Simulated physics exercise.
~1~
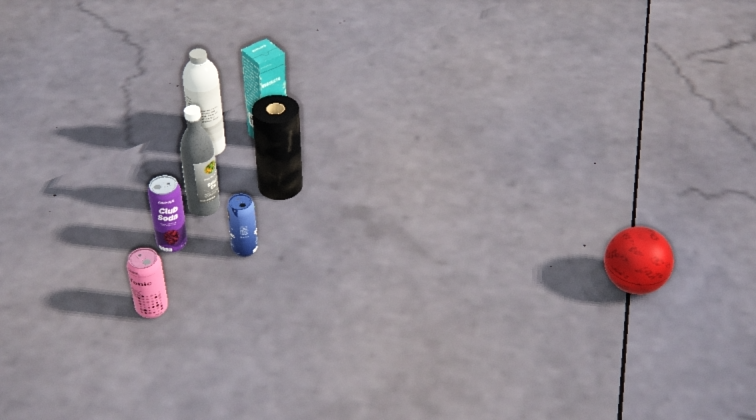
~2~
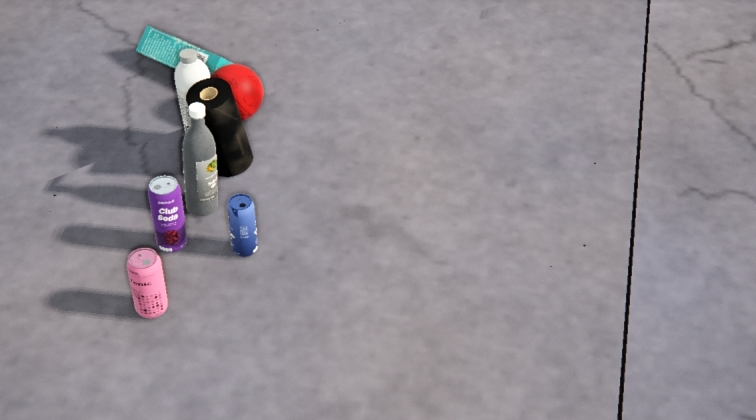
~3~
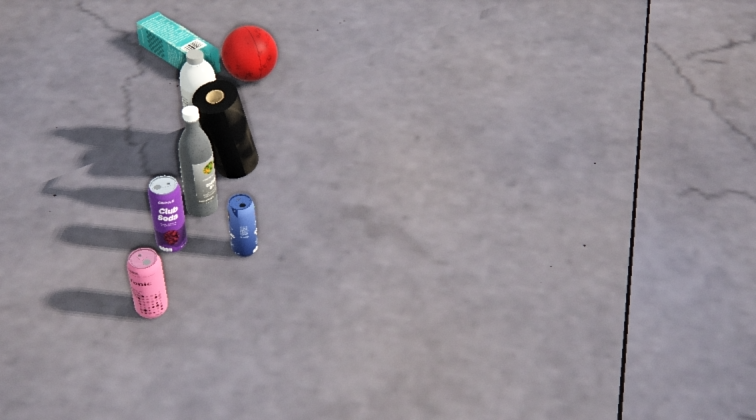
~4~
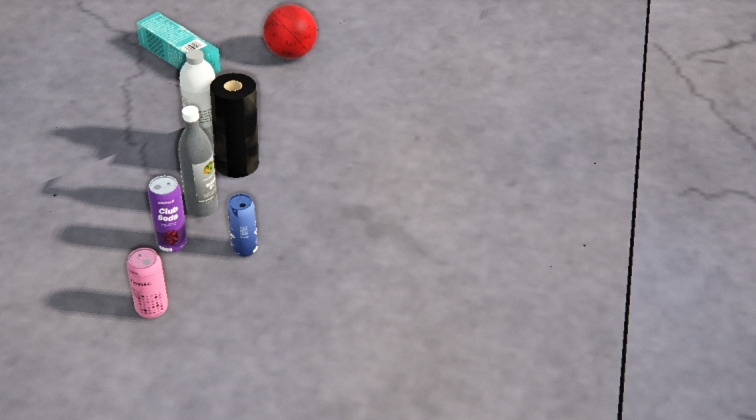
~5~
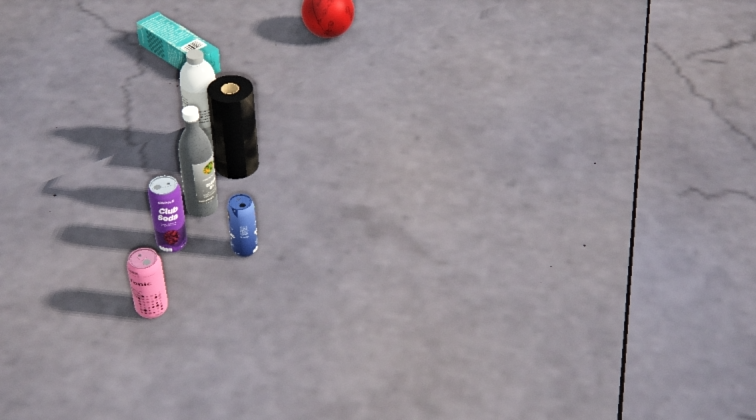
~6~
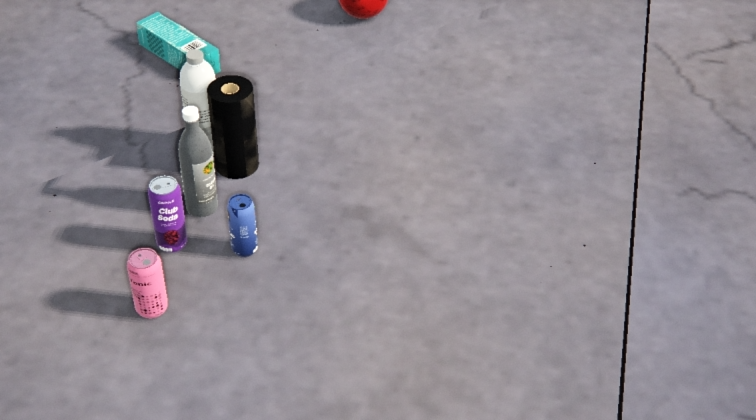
In the video, a red ball moves left across a gray floor into a group of bottles, cans, a black roll and a turquoise carton, toppling the carton. The roll tilts and settles upright as the ball rolls away toward the top edge, partly out of view.
